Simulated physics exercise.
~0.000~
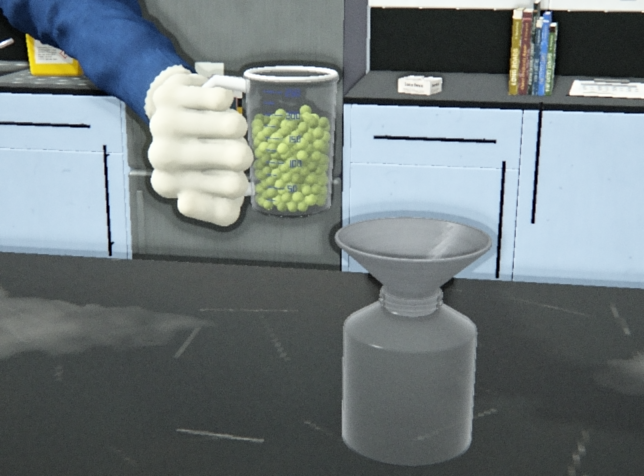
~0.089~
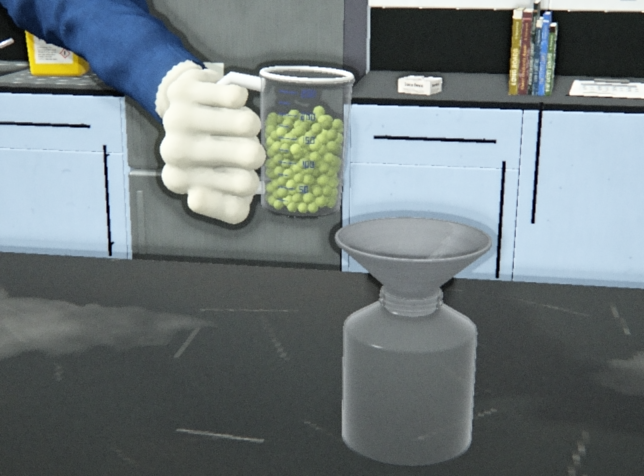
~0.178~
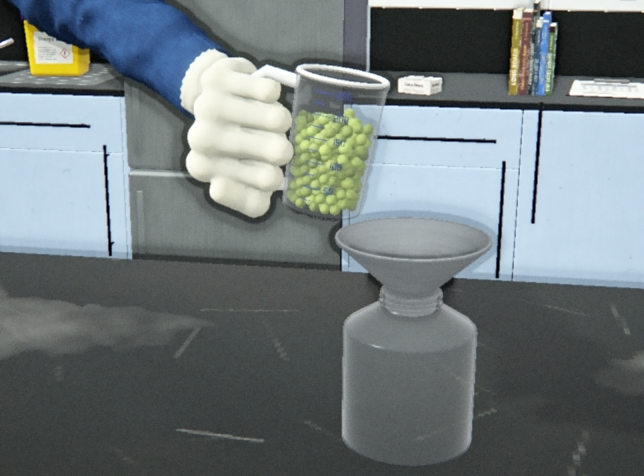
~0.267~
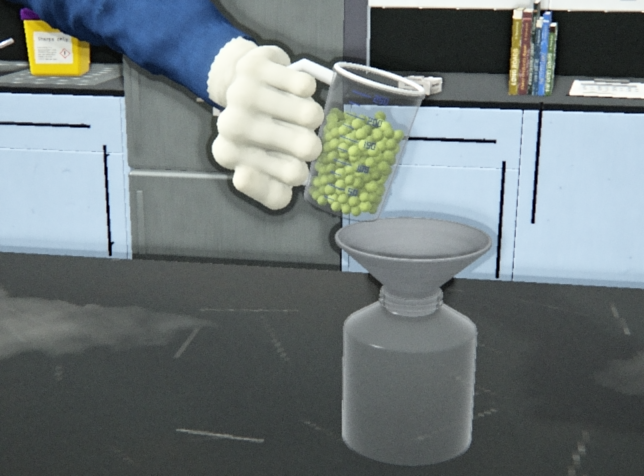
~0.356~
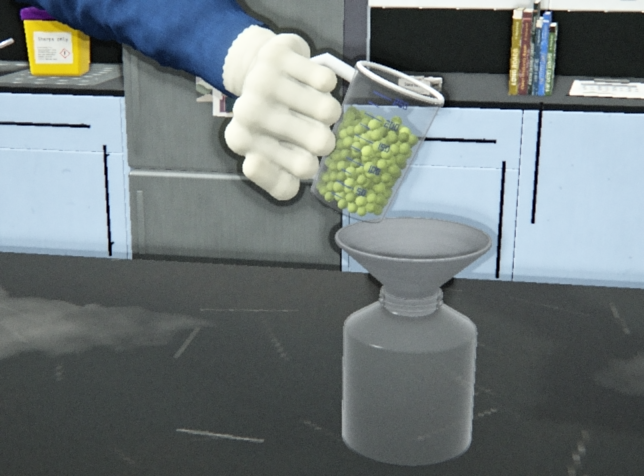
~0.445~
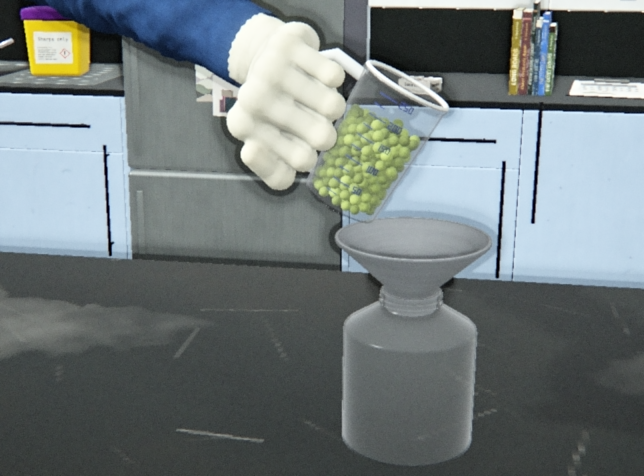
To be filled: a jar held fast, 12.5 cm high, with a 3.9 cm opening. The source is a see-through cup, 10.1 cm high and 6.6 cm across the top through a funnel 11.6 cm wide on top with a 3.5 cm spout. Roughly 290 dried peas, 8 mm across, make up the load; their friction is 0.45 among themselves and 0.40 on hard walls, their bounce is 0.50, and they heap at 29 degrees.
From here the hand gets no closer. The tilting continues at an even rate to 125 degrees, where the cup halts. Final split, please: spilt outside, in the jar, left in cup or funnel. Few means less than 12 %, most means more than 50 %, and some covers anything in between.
Spilt: Few; jar: Most; still above: Few.
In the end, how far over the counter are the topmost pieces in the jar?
Some 3.5 cm.
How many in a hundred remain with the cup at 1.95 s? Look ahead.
About 0 percent of the load.
Then, at 1.05 s, tilt 74 degrees; the cup holds 100 %, the jar 0 %.
After 1.46 s, tilt 104 degrees; the cup holds 95 %, the jar 0 %.
After 1.95 s, tilt 125 degrees; the cup holds 0 %, the jar 40 %.
In the end, at 3.4 s, spilt 0 %, jar 100 %, still above 0 %.
